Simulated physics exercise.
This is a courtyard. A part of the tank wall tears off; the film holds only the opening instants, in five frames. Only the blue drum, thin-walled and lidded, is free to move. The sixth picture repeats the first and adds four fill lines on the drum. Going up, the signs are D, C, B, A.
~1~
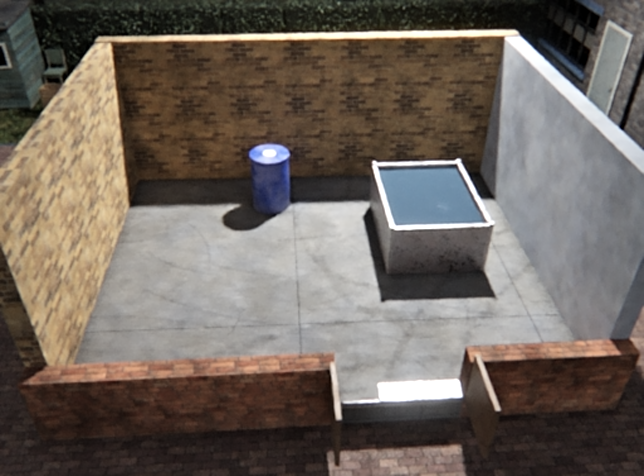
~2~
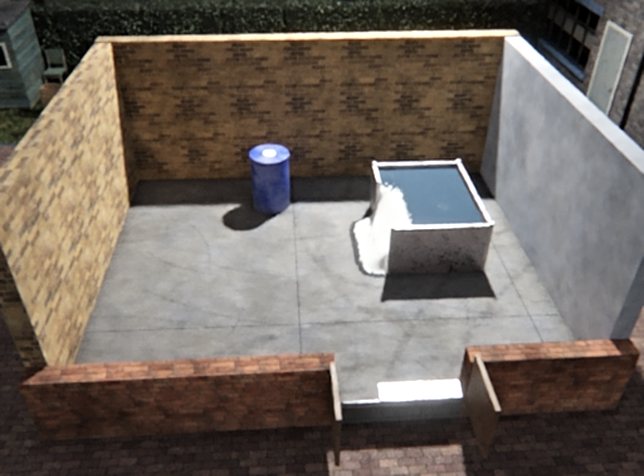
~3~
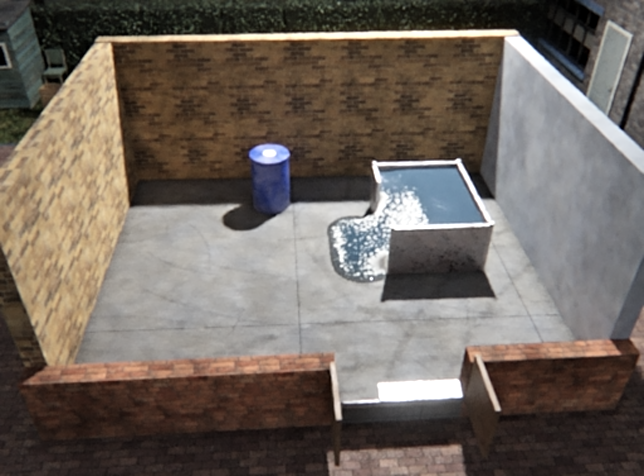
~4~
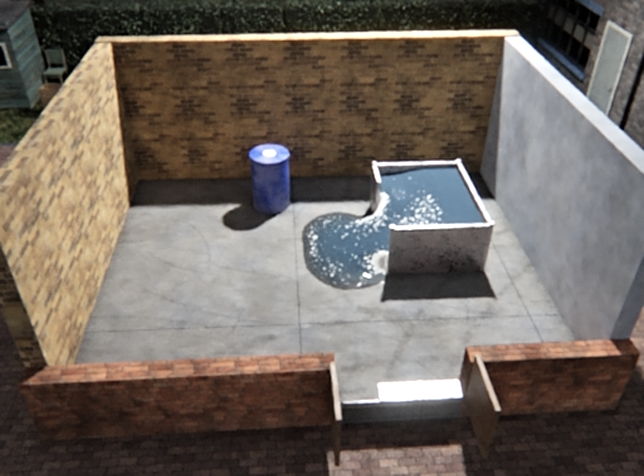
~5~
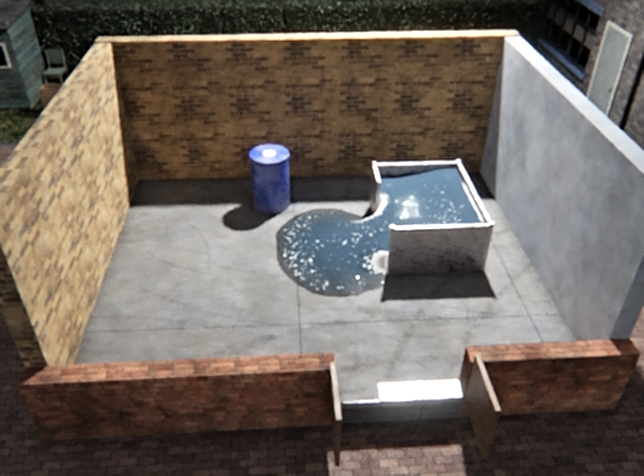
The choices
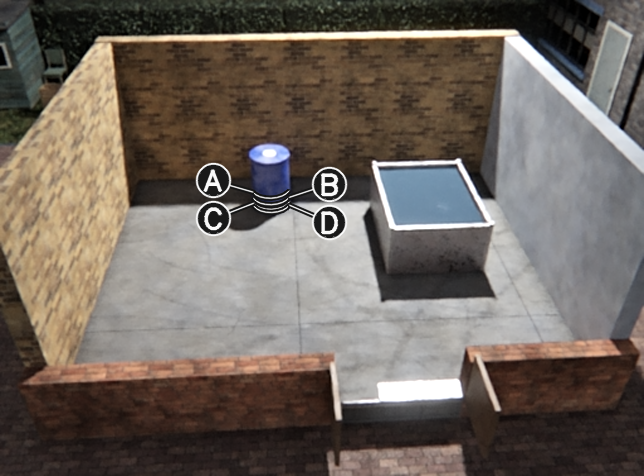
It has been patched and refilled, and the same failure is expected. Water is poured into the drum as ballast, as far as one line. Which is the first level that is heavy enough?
The answer is line C.
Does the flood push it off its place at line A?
No.
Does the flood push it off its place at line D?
Yes.
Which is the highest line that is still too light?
D it is.
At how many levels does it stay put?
Three of the four.
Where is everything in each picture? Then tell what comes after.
Lid of the blue drum at (269, 154); tank full, its middle at (428, 197); open gate at (400, 352), in the first picture.
Water covers 2 % of the ground, mostly out of sight from here, in the second picture.
In the third picture, 4 % of the ground wet, in view closest to the drum at (334, 227).
In the fourth picture, 7 % of the ground wet, in view closest to the drum at (321, 219).
Lid of the blue drum at (269, 154); 10 % of the ground wet, in view closest to the drum at (304, 215), in the fifth picture.
On the marked copy, A at (270, 198); B at (271, 204); C at (271, 209); D at (271, 212); from the bottom up D, C, B, A.
If A is chosen, it does not move.
If B is chosen, it does not move.
If C is chosen, it does not move.
If D is chosen, it is pushed about its own width away.
